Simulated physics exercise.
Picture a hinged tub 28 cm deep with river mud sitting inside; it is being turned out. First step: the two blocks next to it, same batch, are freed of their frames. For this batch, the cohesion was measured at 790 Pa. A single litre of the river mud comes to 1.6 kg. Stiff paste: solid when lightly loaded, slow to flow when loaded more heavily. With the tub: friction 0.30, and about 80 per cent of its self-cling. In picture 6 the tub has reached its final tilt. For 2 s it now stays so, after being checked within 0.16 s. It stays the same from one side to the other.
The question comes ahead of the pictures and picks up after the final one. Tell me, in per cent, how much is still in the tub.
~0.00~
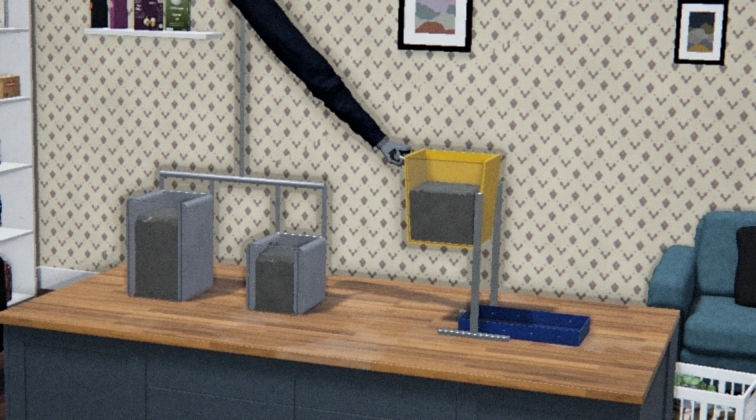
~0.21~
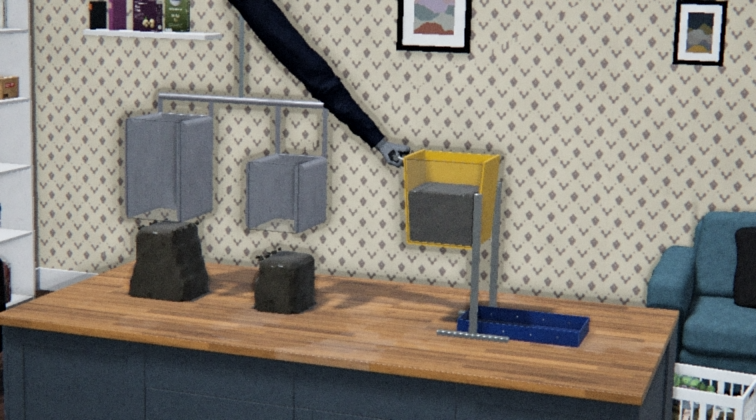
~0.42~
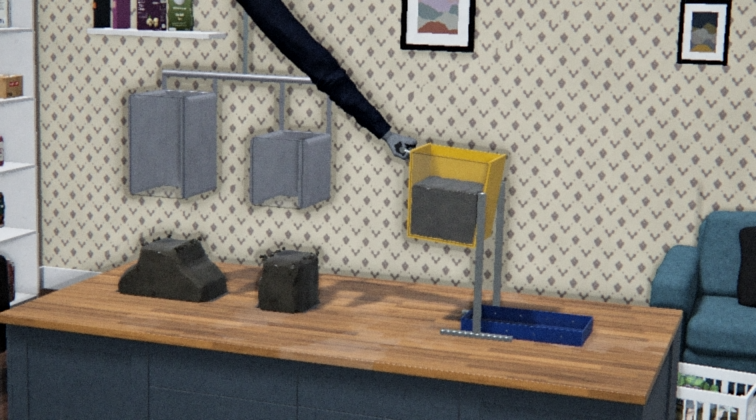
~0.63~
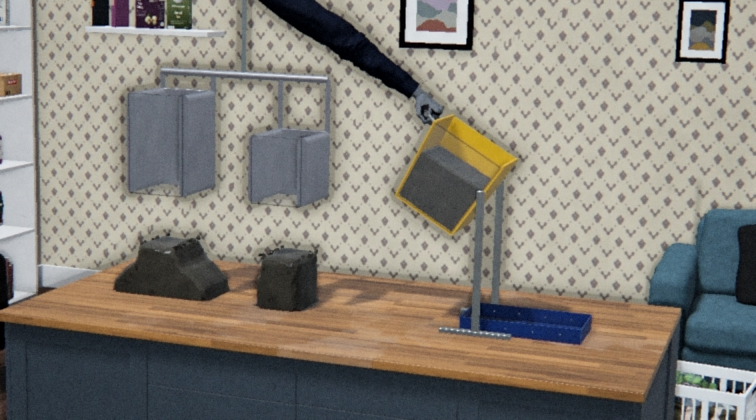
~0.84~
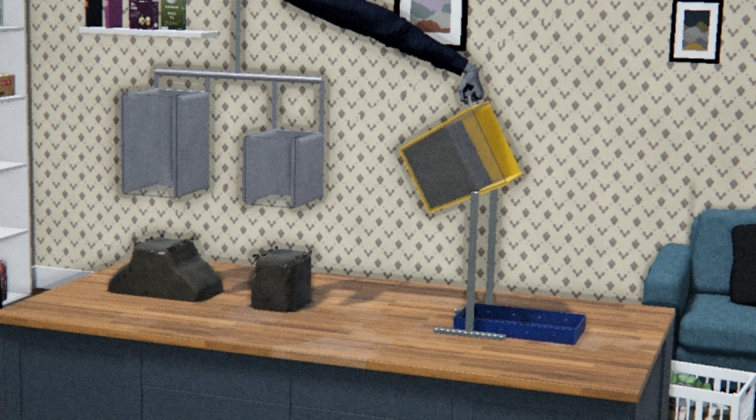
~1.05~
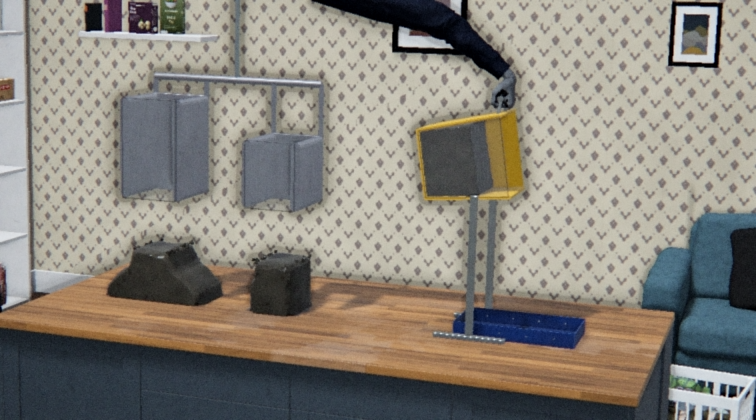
Something like 100 out of 100.
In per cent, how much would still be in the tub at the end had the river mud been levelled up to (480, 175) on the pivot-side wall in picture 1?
Then roughly 100 %.
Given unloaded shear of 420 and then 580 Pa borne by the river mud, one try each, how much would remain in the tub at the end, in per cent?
Try one gives 80 per cent, try two gives 100 per cent.
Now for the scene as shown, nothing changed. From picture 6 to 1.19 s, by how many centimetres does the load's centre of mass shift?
It has moved around 0 centimetres.
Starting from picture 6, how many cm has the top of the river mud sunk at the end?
The top ends up some 2 cm below its level in the last picture.
After 1.19 s, the tub is at 81 degrees and holds 100 %.
After 1.36 s, the tub is at 81 degrees and holds 100 %.
After 1.53 s, the tub is at 81 degrees and holds 100 %.
After 1.70 s, the tub is at 81 degrees and holds 100 %.
After 3.05 s, the tub is at 81 degrees and holds 100 %.
